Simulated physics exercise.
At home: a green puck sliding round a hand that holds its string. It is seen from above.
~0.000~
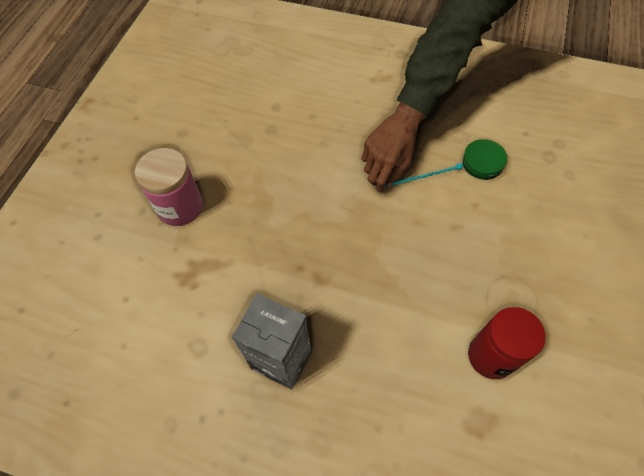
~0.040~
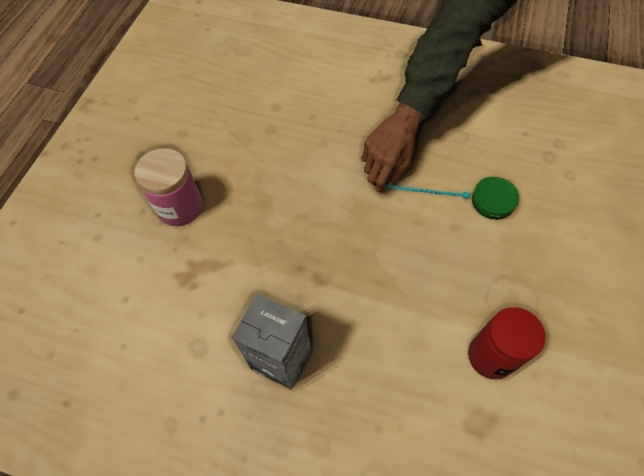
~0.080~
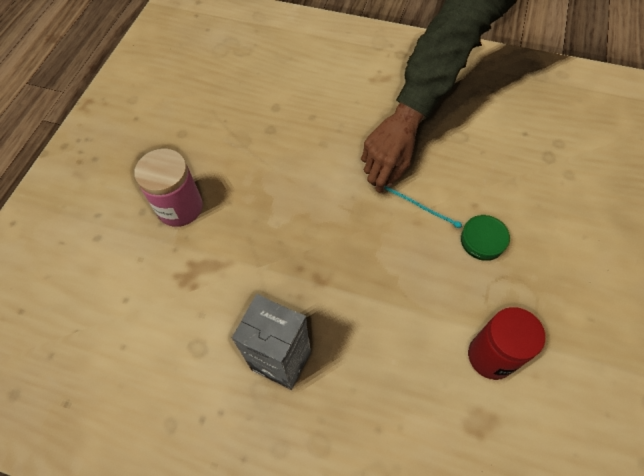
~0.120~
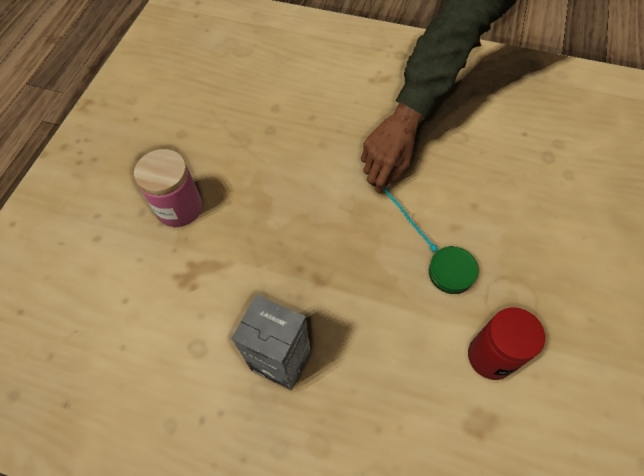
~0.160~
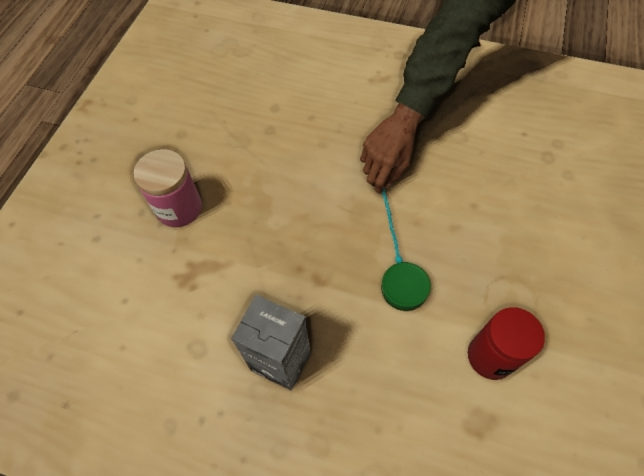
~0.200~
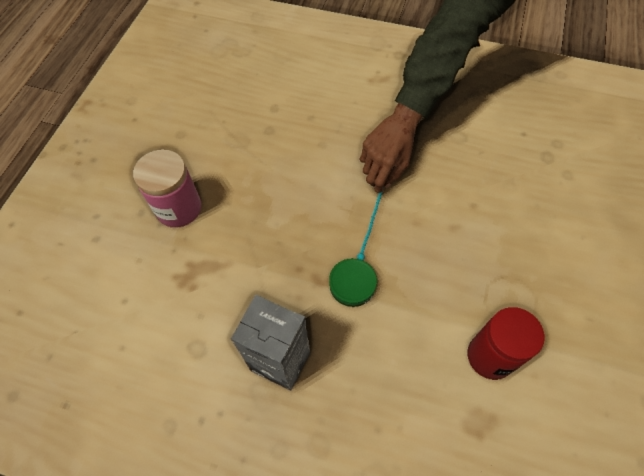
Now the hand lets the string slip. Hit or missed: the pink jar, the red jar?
The pink jar gets hit; the red jar escapes it.
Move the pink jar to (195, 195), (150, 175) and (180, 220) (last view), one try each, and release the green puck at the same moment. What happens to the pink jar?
At the first it is touched; at the second it is bumped; at the third it gets hit.
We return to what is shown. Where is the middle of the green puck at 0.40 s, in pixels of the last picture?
By then it is at (207, 219).
Around 0.28 s, puck near (264, 245).
Around 0.40 s, puck near (207, 219); pink jar pushed aside.
Finally, puck near (205, 217); pink jar pushed aside. The pink jar takes the knock and the red jar stays untouched.
